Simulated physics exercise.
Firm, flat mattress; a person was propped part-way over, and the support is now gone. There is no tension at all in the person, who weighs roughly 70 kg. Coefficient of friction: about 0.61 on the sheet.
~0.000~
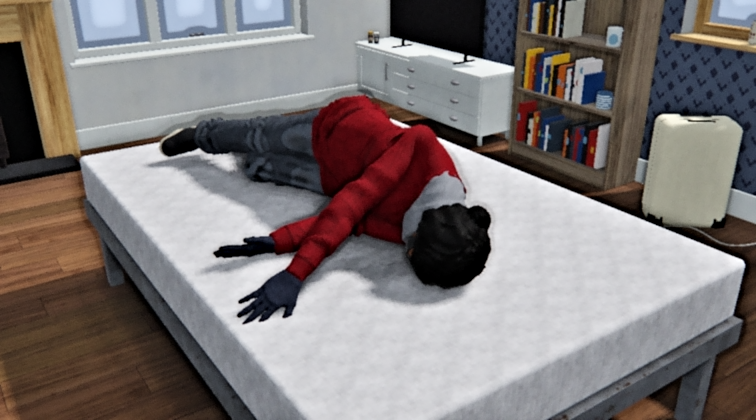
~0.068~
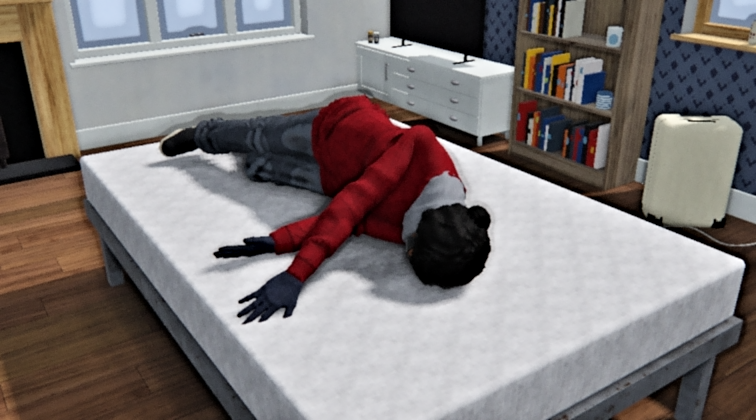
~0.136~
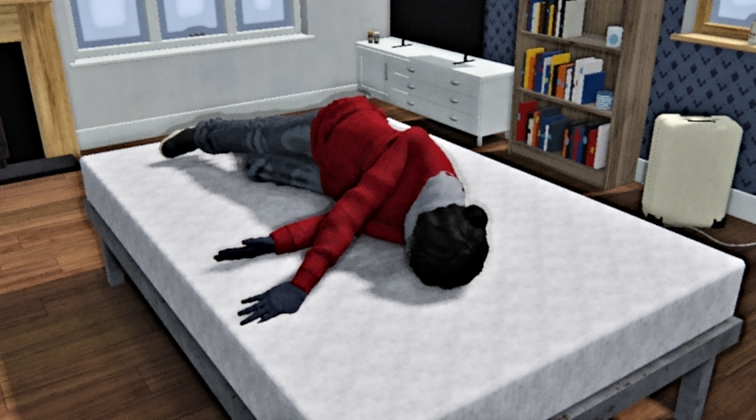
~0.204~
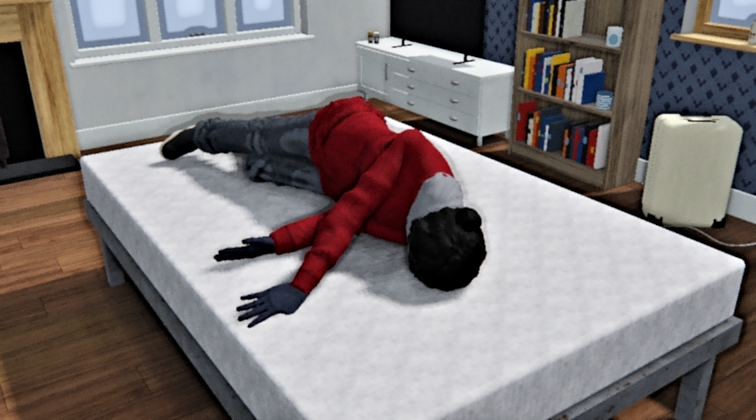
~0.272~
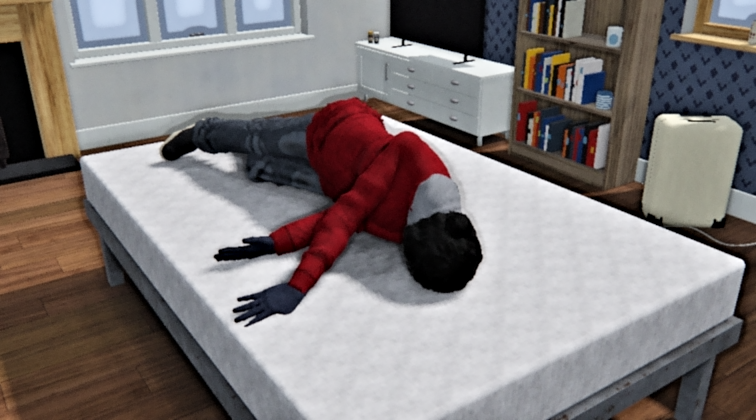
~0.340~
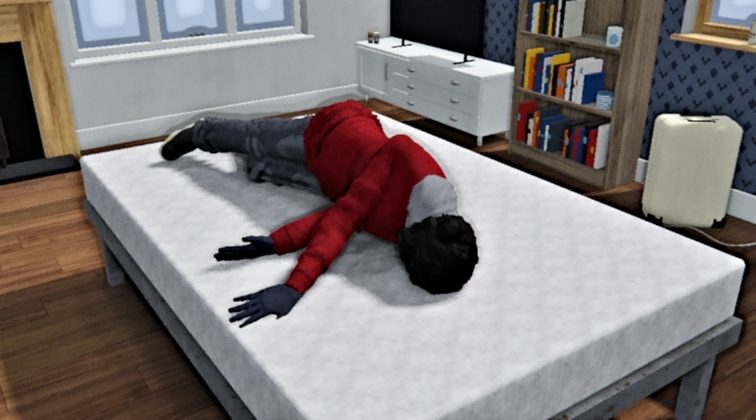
A person in a red top and gray pants lay on their side across a bare white mattress, arms stretched out, and barely moved, the head and hands shifting only slightly.
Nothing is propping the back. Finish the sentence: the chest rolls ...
... towards the front.
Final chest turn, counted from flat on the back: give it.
I'd say close to 120 degrees from flat.
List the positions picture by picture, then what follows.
The first picture shows chest (420, 184); 100° from supine.
The second picture shows chest (420, 185); 100° from supine.
The third picture shows chest (419, 186); 100° from supine.
The fourth picture shows chest (416, 188); 105° from supine.
The fifth picture shows chest (414, 190); 105° from supine.
The sixth picture shows chest (410, 194); 105° from supine.
After 0.54 s the chest is turned 115° from lying flat on the back, near (401, 198) in the last picture's view.
After 0.94 s the chest is turned 115° from lying flat on the back, near (392, 202) in the last picture's view.
After 1.54 s the chest is turned 115° from lying flat on the back, near (391, 202) in the last picture's view.
Final state at 4.0 s, chest rolls forwards.
